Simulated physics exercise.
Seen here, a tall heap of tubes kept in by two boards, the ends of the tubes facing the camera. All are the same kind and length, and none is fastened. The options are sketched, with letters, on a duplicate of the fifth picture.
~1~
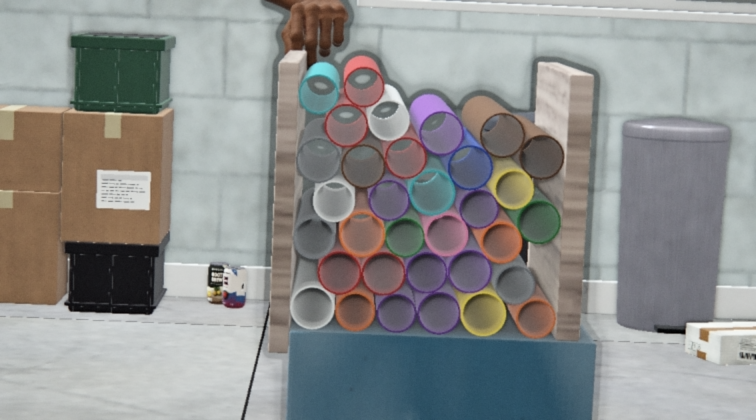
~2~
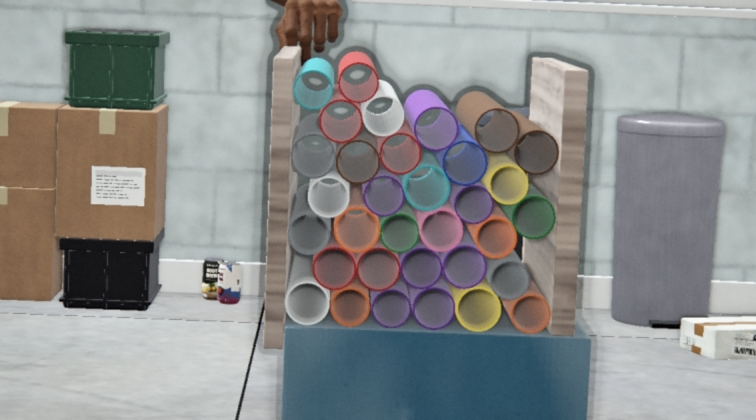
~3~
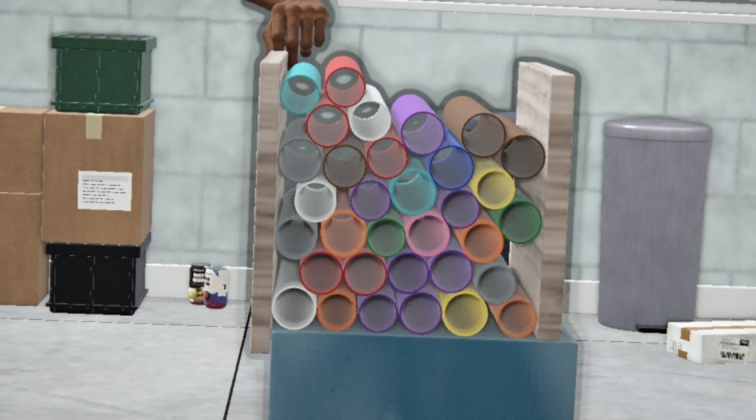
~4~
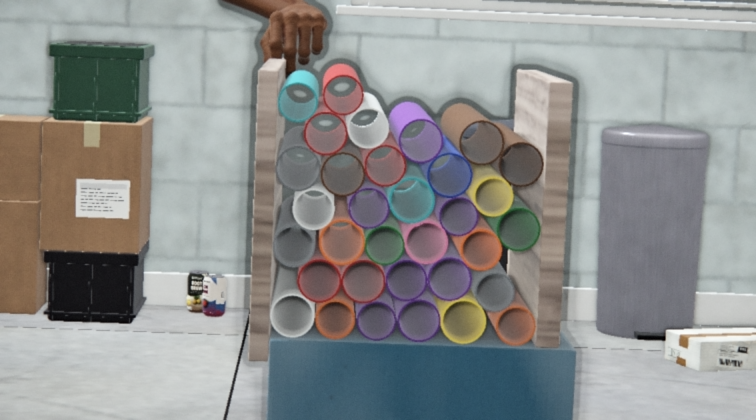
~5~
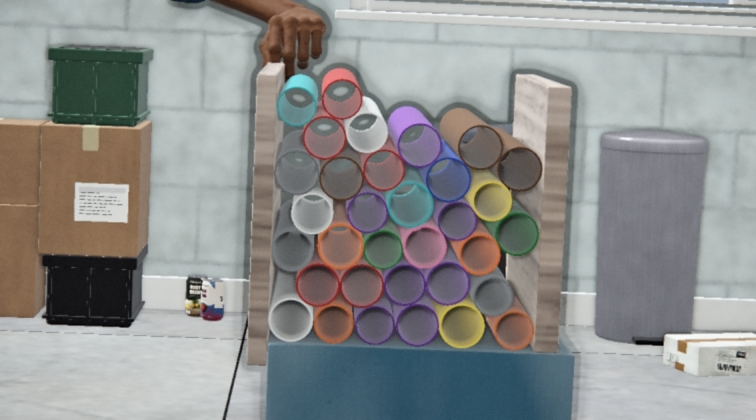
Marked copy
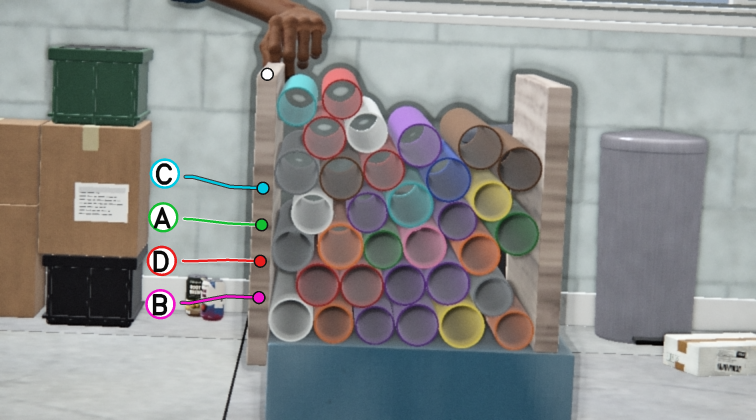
In a room with a pale block wall, stacked boxes on the left and a grey bin on the right, a tall heap of colourful tubes sits between two wooden boards on a blue base. A dark hand hovers above the upper left tubes as the view shifts slightly, and the heap stays unchanged.
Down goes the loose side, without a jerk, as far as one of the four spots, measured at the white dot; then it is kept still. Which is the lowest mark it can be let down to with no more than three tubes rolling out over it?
The lowest mark that will do is C.
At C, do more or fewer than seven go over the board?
It loses fewer than seven.
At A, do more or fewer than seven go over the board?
It loses fewer than seven.
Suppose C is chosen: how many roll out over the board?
The count is one.
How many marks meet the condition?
The number is one.
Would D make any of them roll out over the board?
Yes.
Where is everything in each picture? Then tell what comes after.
A green tube (539, 222); a blue tube (470, 167); a brown tube (541, 157), in the first picture.
A brown tube (536, 153); side board (284, 183), in the second picture.
A white tube (294, 307); an orange tube (517, 318), in the third picture.
A purple tube (449, 279); a white tube (314, 209), in the fourth picture.
A green tube (517, 234); a blue tube (449, 179); a brown tube (519, 169), in the fifth picture.
On the marked copy, A at (262, 225); B at (259, 297); C at (263, 188); D at (260, 261); the white dot at (267, 75).
Taking C. A third of the way, top of the board (276, 131).
Two thirds of the way, top of the board (274, 188).
When it is over, top of the board (274, 188), one out over the board.
As for the rest, A four out over the board; B more than three out over the board; D four out over the board.
